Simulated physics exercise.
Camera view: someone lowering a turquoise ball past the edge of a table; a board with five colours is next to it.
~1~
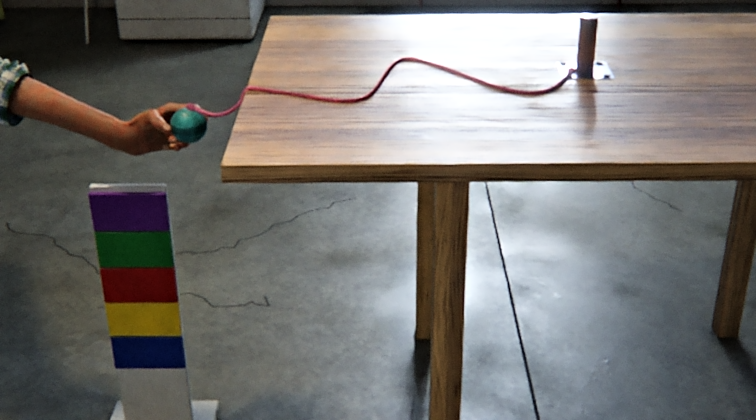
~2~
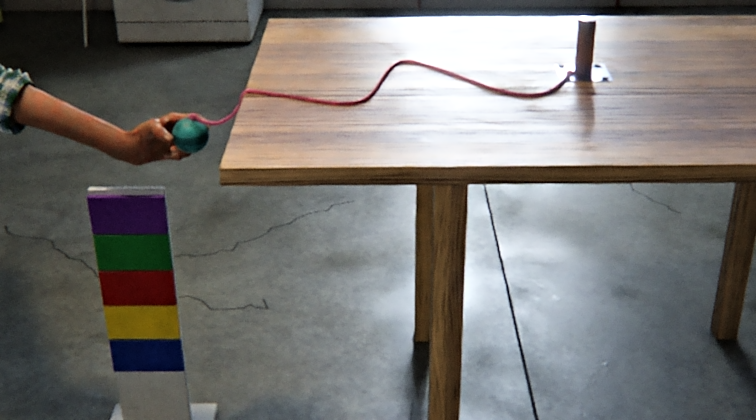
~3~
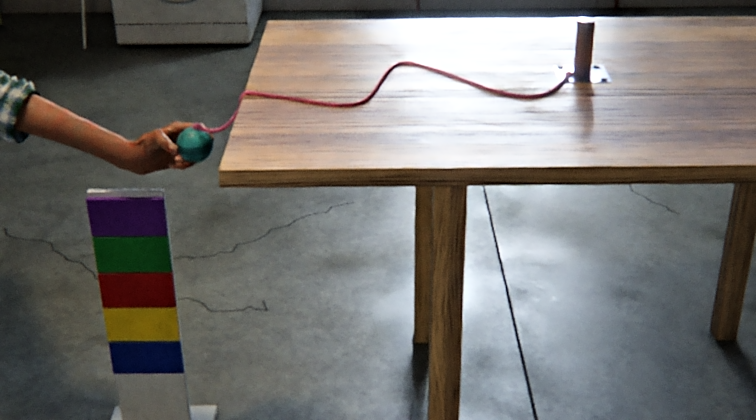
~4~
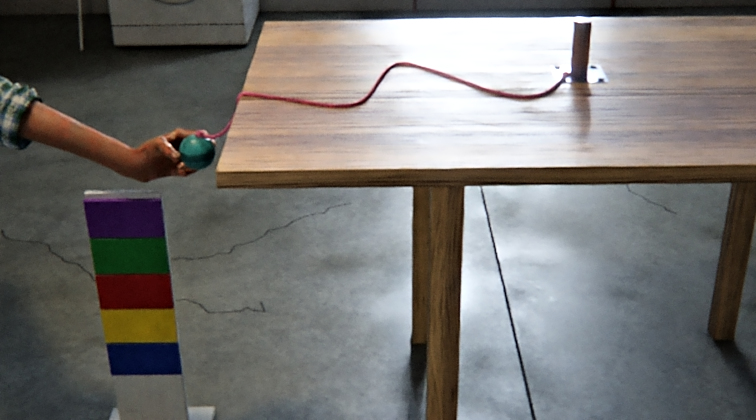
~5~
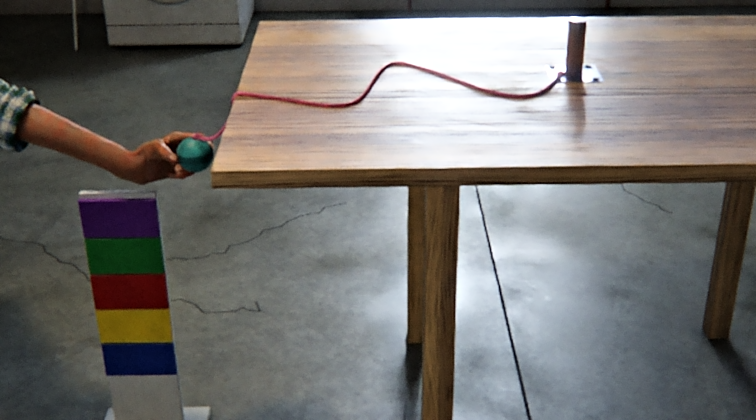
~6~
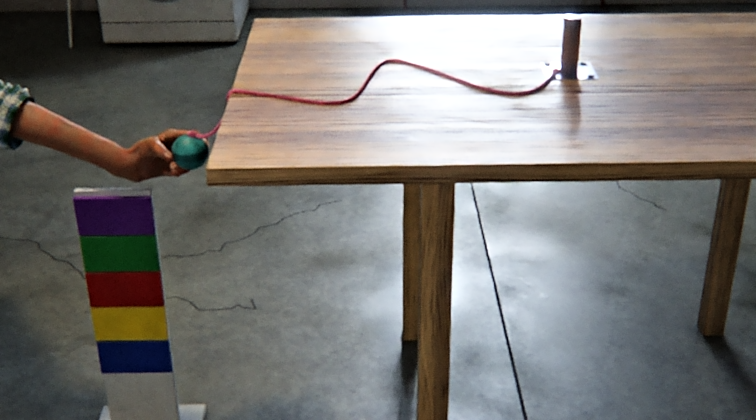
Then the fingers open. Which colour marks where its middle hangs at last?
Yellow.
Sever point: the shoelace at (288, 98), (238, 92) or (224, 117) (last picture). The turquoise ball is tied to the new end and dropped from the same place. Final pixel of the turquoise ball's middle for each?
The three cuts give roughly (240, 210), (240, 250) and (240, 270) respectively.
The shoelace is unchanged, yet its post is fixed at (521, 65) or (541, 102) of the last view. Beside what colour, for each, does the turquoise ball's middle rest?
Taking the two spots in turn: Blue, then blue.
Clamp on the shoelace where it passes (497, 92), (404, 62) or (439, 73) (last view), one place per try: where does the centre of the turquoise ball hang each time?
In order: (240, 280), then (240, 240), then (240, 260).
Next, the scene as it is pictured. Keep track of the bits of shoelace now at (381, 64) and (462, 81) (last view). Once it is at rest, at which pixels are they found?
First one close to (298, 84), second close to (412, 78).
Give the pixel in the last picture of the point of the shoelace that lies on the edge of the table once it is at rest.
Answer: The point at (365, 85).
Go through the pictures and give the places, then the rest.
In the first frame, turquoise ball (189, 125); purple (129, 213); green (134, 250); red (139, 286); yellow (143, 320); blue (148, 353).
In the second frame, turquoise ball (191, 135); shoelace through (553, 90) (471, 81) (398, 63) (370, 95) (283, 96).
In the third frame, turquoise ball (195, 145).
In the fourth frame, turquoise ball (197, 152); shoelace through (549, 91) (467, 83) (394, 65) (366, 98) (279, 98).
In the fifth frame, turquoise ball (195, 154).
In the sixth frame, turquoise ball (190, 152); shoelace through (539, 88) (457, 80) (384, 62) (356, 95) (269, 95).
Soon after, ball near (206, 279); level with red.
Then, ball near (275, 296); level with yellow.
Further on, ball near (232, 316); level with yellow.
At rest, ball near (250, 314); level with yellow. At yellow.
